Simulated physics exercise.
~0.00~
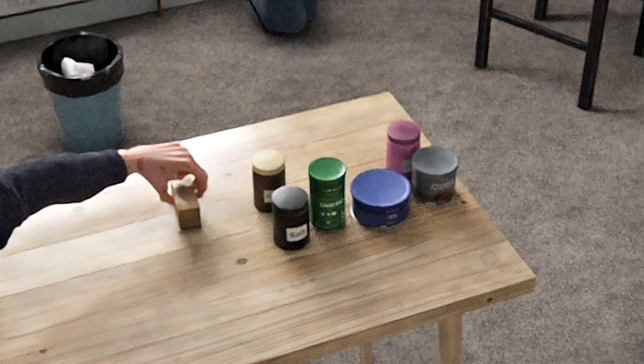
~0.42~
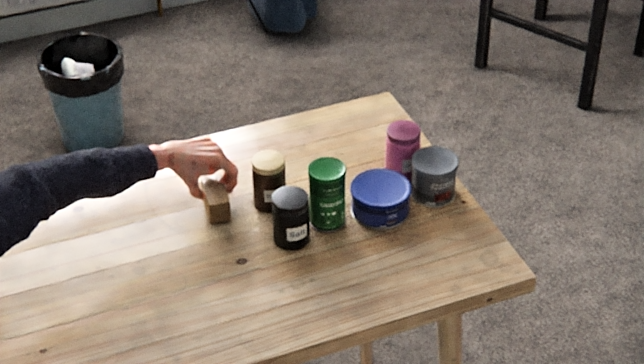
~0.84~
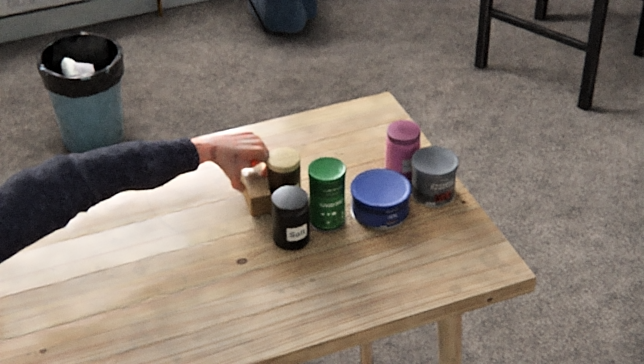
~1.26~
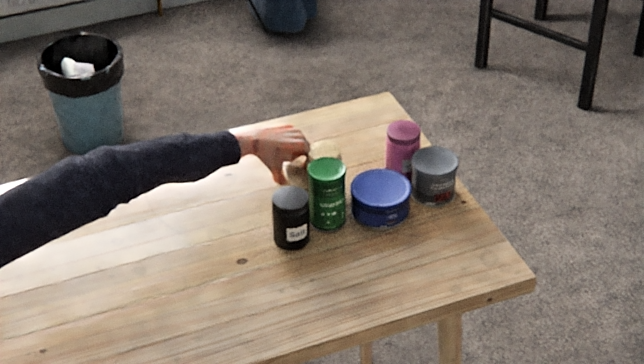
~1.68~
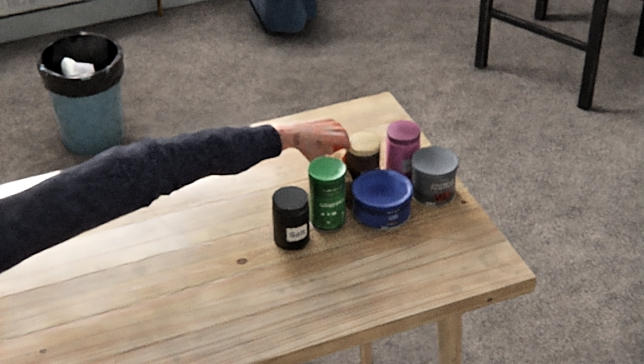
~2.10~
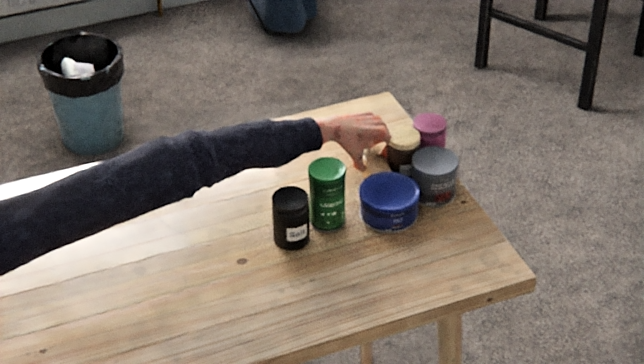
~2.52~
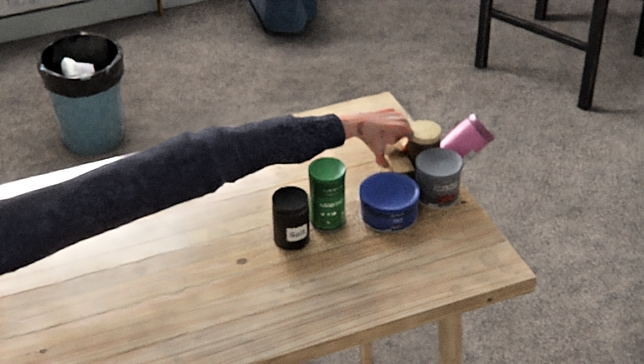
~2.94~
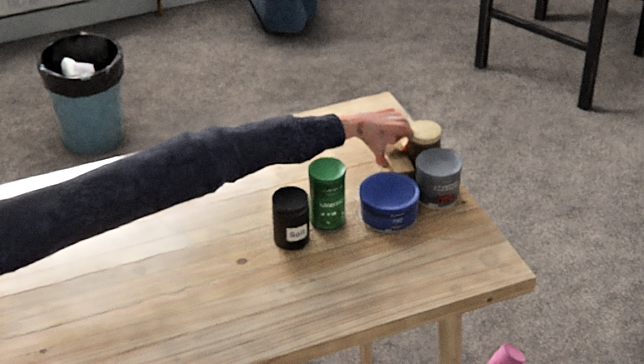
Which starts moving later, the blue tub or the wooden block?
The blue tub starts moving later. The hand is already sliding the wooden block across the table well before the tub shifts.
